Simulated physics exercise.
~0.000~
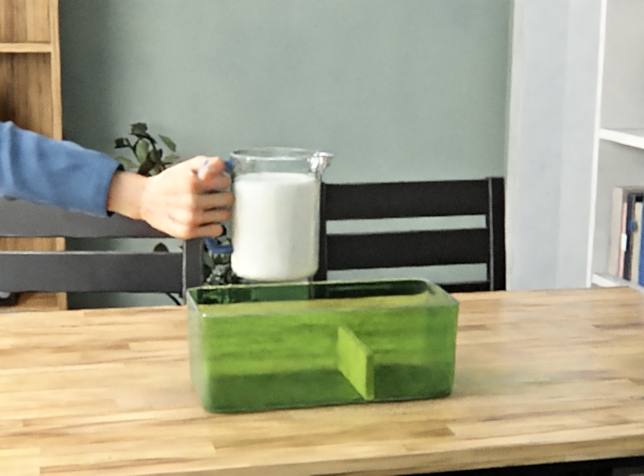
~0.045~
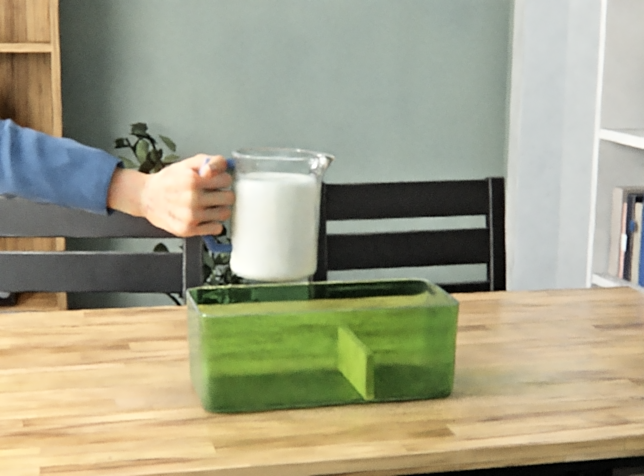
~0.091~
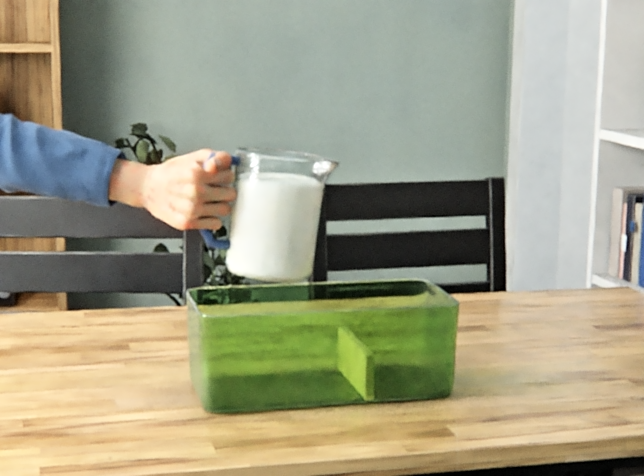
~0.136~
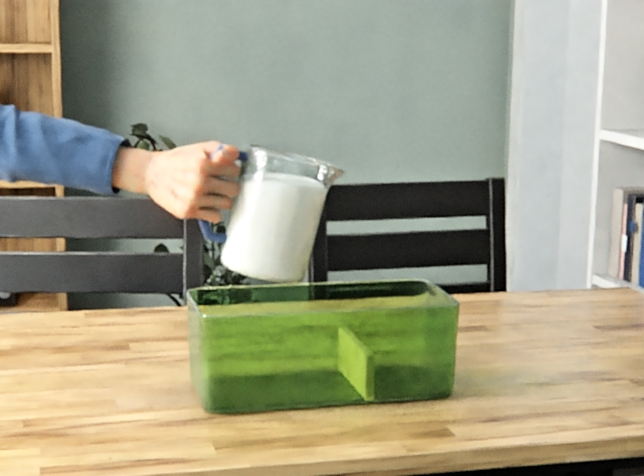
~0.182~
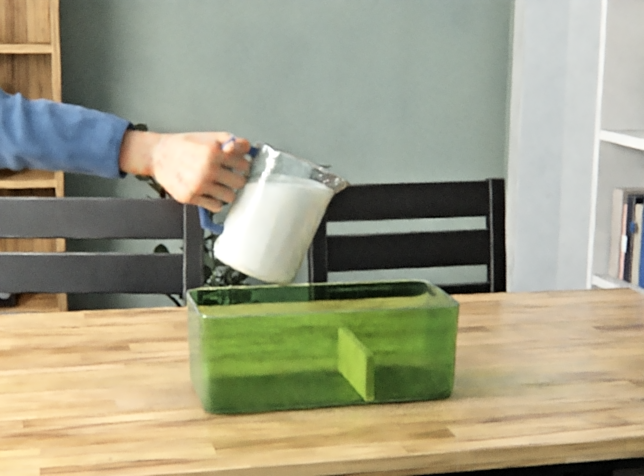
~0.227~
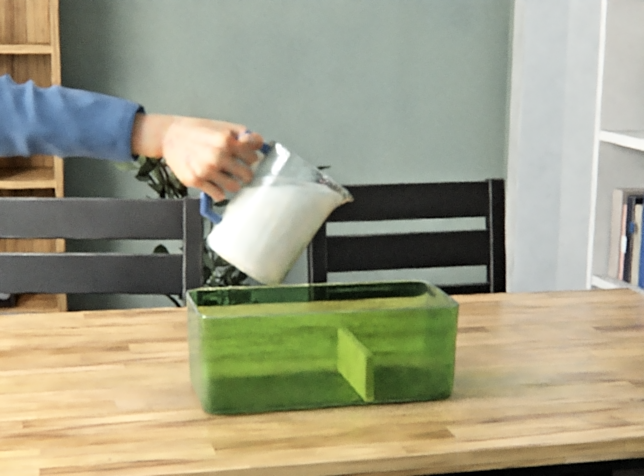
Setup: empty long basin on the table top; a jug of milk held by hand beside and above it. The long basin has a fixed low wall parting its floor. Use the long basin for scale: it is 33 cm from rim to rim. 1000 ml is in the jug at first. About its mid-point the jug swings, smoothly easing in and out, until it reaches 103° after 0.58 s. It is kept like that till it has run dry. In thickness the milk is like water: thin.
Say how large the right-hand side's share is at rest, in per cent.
Its share is roughly 85 per cent.
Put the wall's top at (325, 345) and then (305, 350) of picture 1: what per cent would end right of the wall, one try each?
Result: 90 per cent, then 95 per cent.
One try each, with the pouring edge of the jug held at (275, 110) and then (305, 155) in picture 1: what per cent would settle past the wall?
5 and 35 %.
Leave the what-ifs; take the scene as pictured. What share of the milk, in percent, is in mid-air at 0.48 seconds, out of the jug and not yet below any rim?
Around 16 in a hundred.
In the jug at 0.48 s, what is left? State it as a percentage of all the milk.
68 %.
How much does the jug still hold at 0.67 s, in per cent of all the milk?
Remaining share: Approx. 26 %.
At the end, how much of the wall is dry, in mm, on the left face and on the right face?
On the left it's about 54 mm; on the right, about 2 mm.
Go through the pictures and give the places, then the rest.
In the first frame, it leans 0°; its right rim is at (334, 154); the milk meets the walls at (233, 179) and (316, 177); the long basin's rim runs from (193, 303) to (443, 292); the wall's top is at (355, 341).
In the second frame, it leans 2°; its right rim is at (335, 156); the milk meets the walls at (234, 179) and (316, 178).
In the third frame, it leans 6°; its right rim is at (339, 161); the milk meets the walls at (237, 178) and (319, 180).
In the fourth frame, it leans 13°; its right rim is at (345, 170); the milk meets the walls at (240, 179) and (324, 182).
In the fifth frame, it leans 23°; its right rim is at (351, 183); the milk meets the walls at (234, 204) and (331, 186).
In the sixth frame, it leans 34°; its right rim is at (354, 198); the milk meets the walls at (227, 209) and (340, 192).
Then, 0.48 s in, the tilt is 96° and 68 per cent is still to pour, 0 is left of the wall and 15 right of it.
Then, 0.67 s in, the tilt is 103° and 27 per cent is still to pour, 4 is left of the wall and 53 right of it.
Then, 0.87 s in, the tilt is 103° and 8 per cent is still to pour, 8 is left of the wall and 77 right of it.
Then, 1.08 s in, the tilt is 103° and 1 per cent is still to pour, 10 is left of the wall and 85 right of it.
Finally, 11 per cent lies left of the wall, 85 right of it and 4 outside.
